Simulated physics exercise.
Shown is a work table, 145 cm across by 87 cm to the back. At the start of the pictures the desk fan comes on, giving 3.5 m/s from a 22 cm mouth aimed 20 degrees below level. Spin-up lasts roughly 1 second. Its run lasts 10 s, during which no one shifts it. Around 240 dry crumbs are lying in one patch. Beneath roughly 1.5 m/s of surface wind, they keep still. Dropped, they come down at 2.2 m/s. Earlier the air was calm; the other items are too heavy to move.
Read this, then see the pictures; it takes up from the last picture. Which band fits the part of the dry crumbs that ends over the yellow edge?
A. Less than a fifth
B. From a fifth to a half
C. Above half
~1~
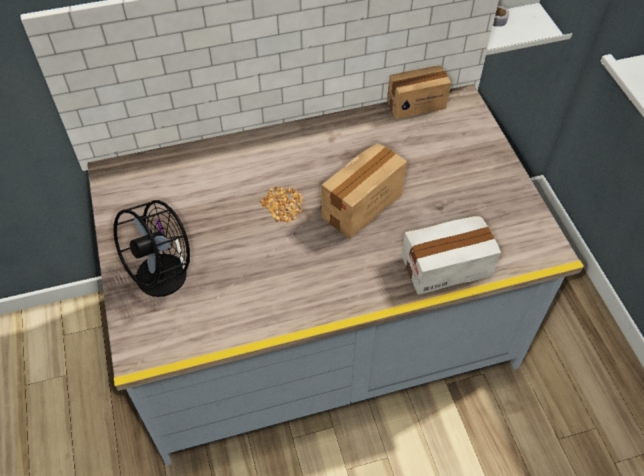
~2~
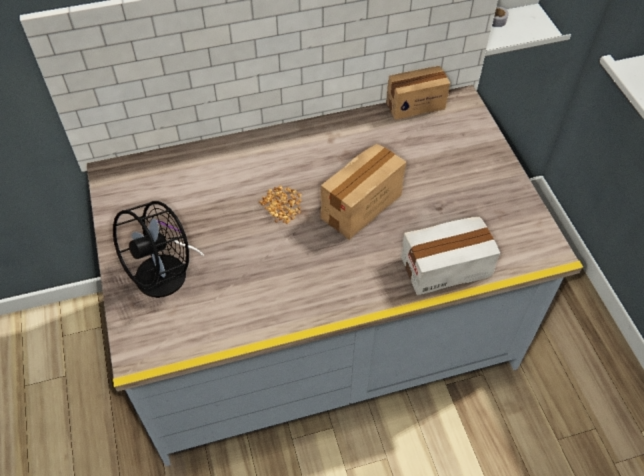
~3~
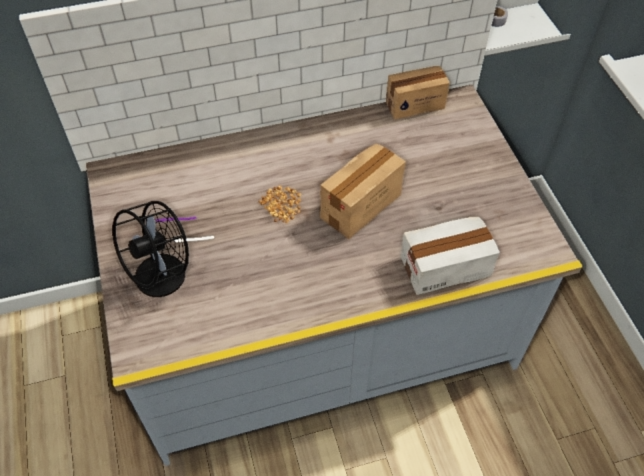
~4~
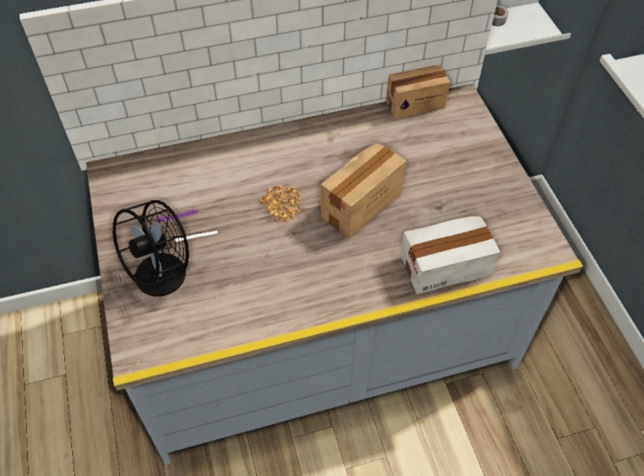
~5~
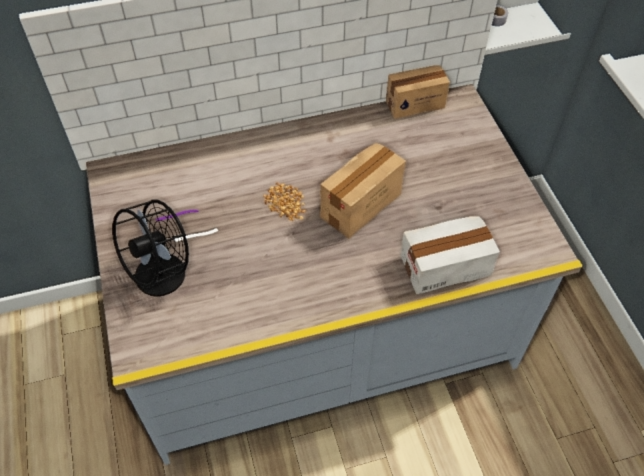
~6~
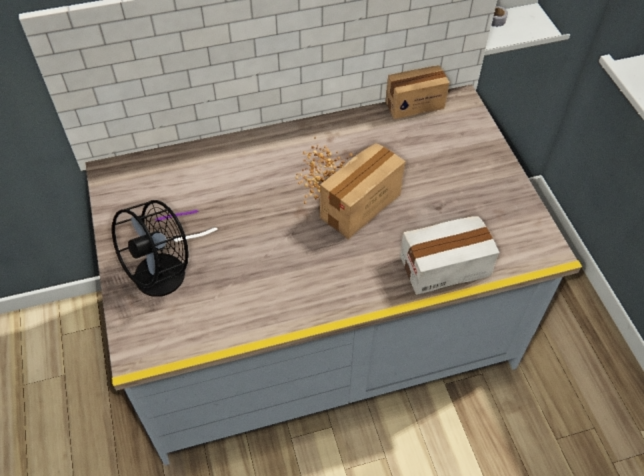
A.
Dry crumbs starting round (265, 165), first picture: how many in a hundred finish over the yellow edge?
0 %.
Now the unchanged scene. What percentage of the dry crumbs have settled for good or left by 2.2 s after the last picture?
Near 90 %.
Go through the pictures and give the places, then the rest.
In the first picture, the middle of the dry crumbs is near (282, 204), none has stirred yet and the mouth of the desk fan is at (151, 244).
In the second picture, the middle of the dry crumbs is near (281, 204), none has stirred yet and the yellow edge is centred on (362, 324).
In the third picture, the middle of the dry crumbs is near (281, 204), none has stirred yet, the top of a box is at (363, 173) and the top of a box is at (452, 242).
In the fourth picture, the middle of the dry crumbs is near (281, 203) and none has stirred yet.
In the fifth picture, the middle of the dry crumbs is near (285, 202), the farthest in sight from the desk fan is at (297, 190) and about 35 % have left their places.
In the sixth picture, the middle of the dry crumbs is near (328, 175), the farthest in sight from the desk fan is at (351, 155) and all have left their places.
Then, 1.0 s after the last picture the count stands so, 0 % are over the yellow edge; the middle of those still in play is near (383, 107).
Then, 2.2 s after the last picture the count stands so, 0 % are over the yellow edge.
Then, 4.6 s after the last picture the count stands so, 0 % are over the yellow edge.
Then, 9.1 s after the last picture, at the end, 0 % are over the yellow edge.
